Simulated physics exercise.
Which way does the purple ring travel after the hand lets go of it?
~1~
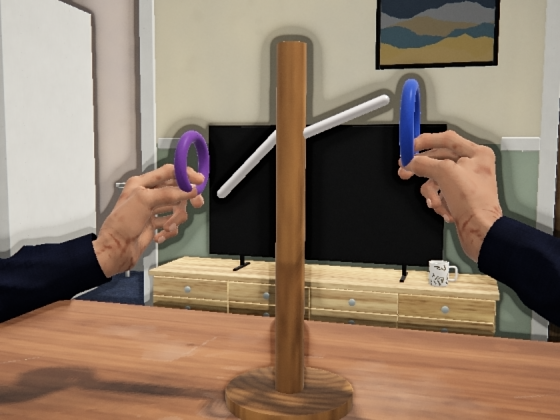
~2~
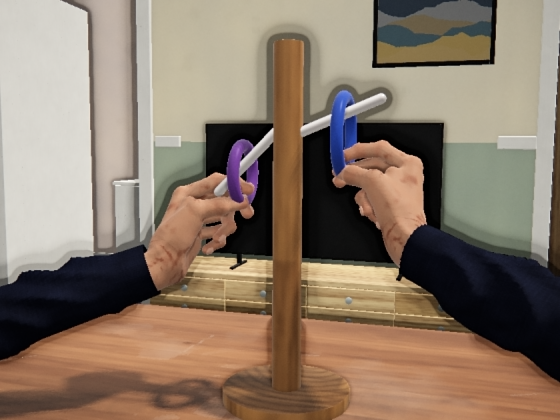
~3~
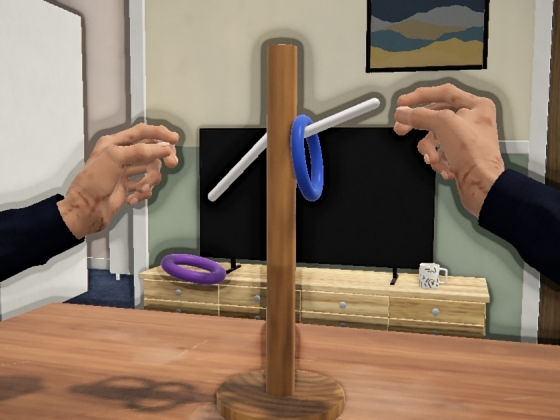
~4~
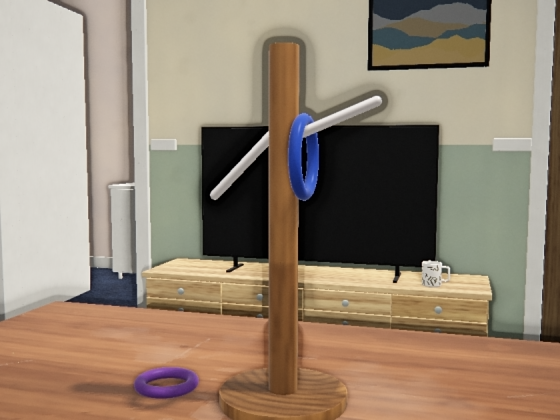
The purple ring moves down, dropping off the low left end of the rod and ending up on the table.
